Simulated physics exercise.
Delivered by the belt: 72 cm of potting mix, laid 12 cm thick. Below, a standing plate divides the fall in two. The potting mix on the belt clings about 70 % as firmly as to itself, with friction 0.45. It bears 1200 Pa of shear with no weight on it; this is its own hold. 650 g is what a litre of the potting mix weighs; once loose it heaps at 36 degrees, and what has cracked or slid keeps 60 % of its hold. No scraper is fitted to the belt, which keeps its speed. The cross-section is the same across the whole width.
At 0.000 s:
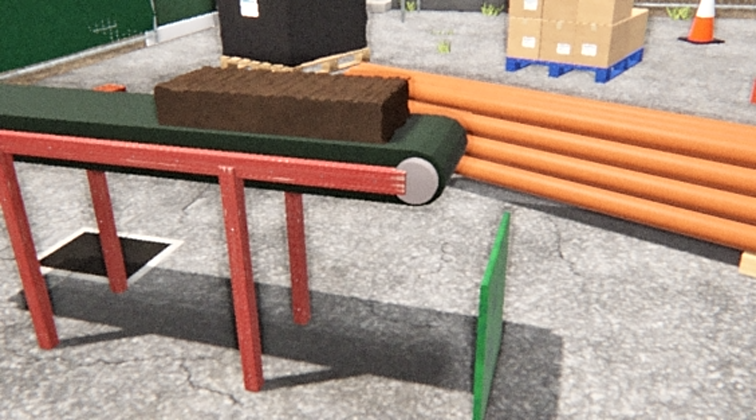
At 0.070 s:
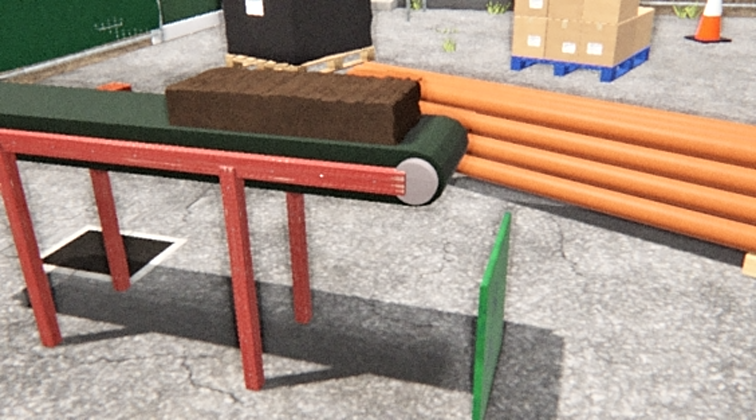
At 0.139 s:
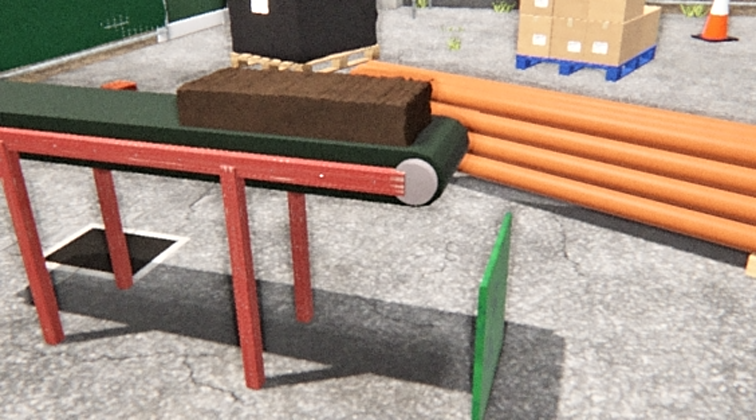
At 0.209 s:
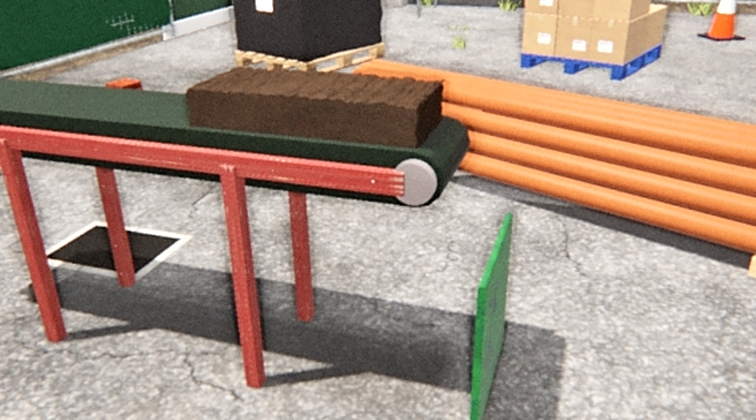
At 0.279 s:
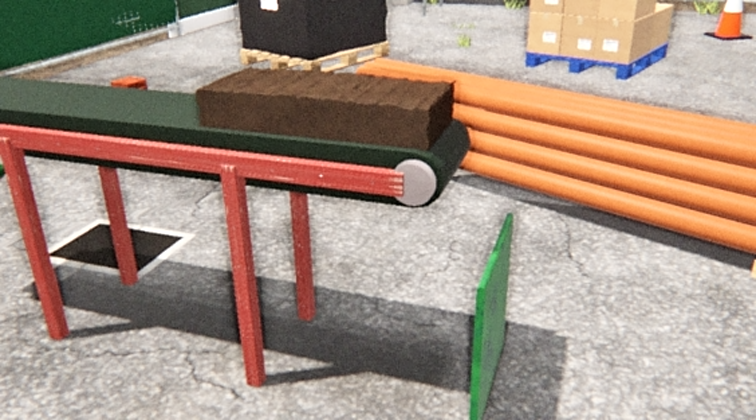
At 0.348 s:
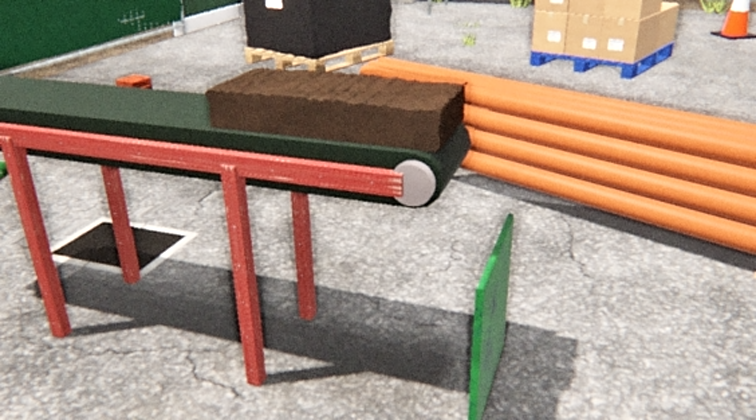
A dark brown slab of potting mix rode slowly to the right along a green conveyor belt on red legs, its front edge reaching the rounded end above an upright green plate.
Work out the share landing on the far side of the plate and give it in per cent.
Close to 76 out of 100.
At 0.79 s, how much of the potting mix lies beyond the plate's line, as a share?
Near 12 % then.
After 0.79 s, 13 % is beyond the plate's line.
After 1.31 s, 37 % is beyond the plate's line.
After 1.83 s, 68 % is beyond the plate's line.
After 2.34 s, 76 % is beyond the plate's line.
After 3.77 s, at the end, 76 % is beyond the plate's line.
